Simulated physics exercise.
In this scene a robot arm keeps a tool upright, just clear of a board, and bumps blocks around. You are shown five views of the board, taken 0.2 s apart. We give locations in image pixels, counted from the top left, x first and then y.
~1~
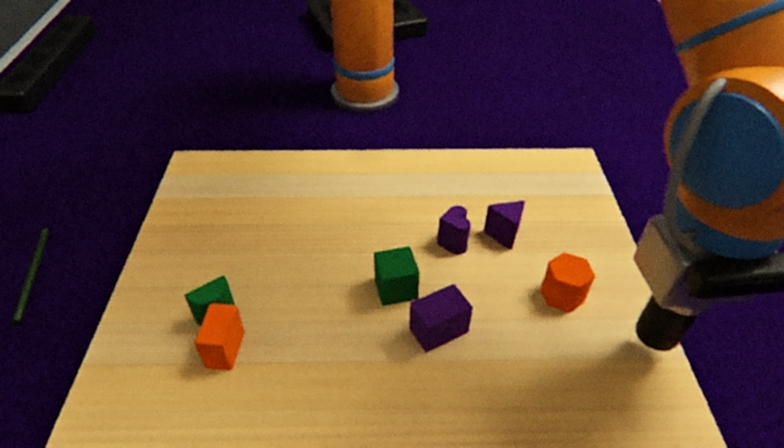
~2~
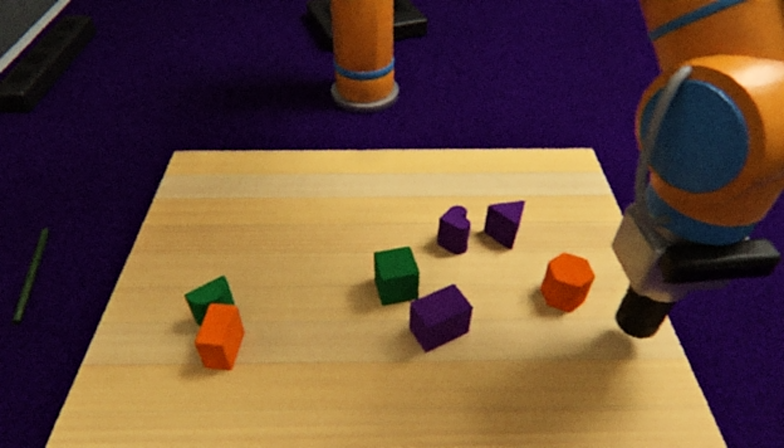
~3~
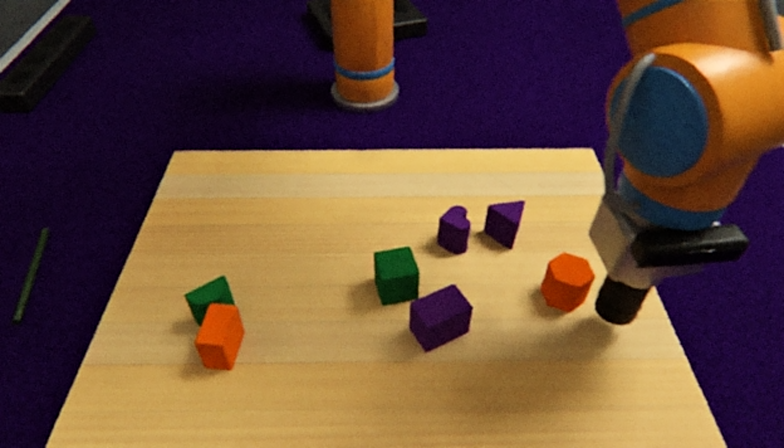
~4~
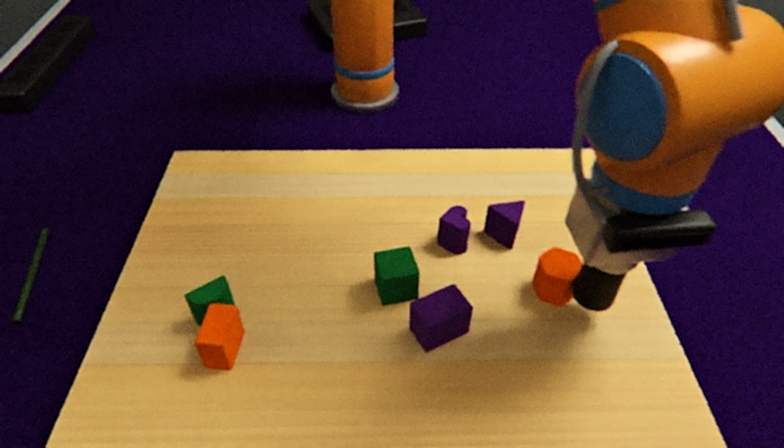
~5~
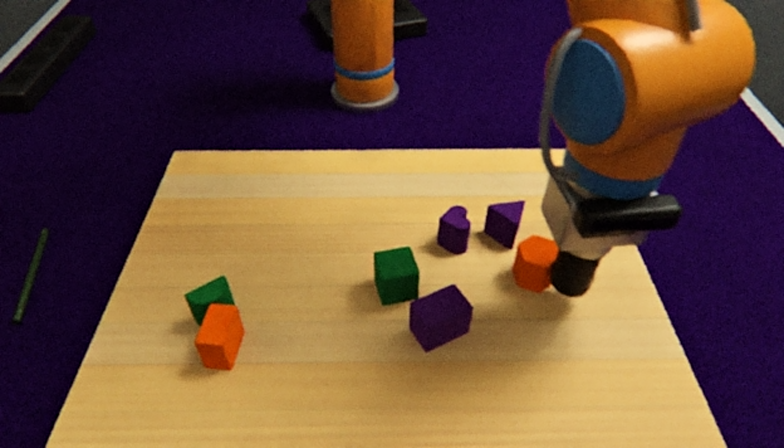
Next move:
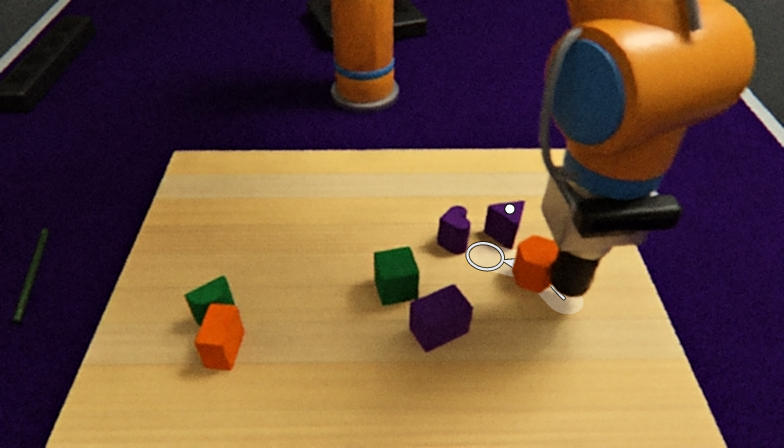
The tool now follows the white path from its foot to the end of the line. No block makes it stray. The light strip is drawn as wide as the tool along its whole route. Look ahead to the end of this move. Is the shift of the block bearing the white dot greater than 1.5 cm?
I believe so.
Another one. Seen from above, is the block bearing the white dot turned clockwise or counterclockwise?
Bird's-eye view: Clockwise.
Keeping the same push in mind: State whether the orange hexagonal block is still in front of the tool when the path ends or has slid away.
In front, still.
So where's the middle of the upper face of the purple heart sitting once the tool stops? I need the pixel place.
Its top centre is at about (427, 204).
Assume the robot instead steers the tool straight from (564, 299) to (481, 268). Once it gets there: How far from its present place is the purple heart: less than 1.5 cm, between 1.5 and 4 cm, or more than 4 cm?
The shift is from 1.5 to 4 cm.
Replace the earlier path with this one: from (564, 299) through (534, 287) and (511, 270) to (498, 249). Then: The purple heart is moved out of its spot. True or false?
True.
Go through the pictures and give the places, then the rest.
In the first picture, tool's lower end (656, 335); purple heart (457, 216); purple triangular block (510, 209); orange hexagonal block (572, 268).
In the second picture, tool (636, 323); blocks still.
In the third picture, tool (615, 310); blocks still.
In the fourth picture, tool (593, 297); orange hexagonal block (562, 263).
In the fifth picture, tool (570, 283); purple heart (457, 216); purple triangular block (510, 209); orange hexagonal block (540, 250).
Drawn move, from (564, 299) by way of (543, 277) and (515, 264) to (485, 256); the dot is on the purple triangular block.
On the path given first. One third of the way, tool (548, 261); purple triangular block (507, 205), turned 15° clockwise; orange hexagonal block (515, 234), turned 25° anticlockwise.
Two thirds of the way, tool (519, 248); purple heart (452, 215); purple triangular block (499, 200), turned 70° clockwise; orange hexagonal block (487, 221), turned 25° anticlockwise.
At the end, tool (488, 240); purple heart (427, 204); purple triangular block (496, 199), turned 90° clockwise; orange hexagonal block (460, 212).
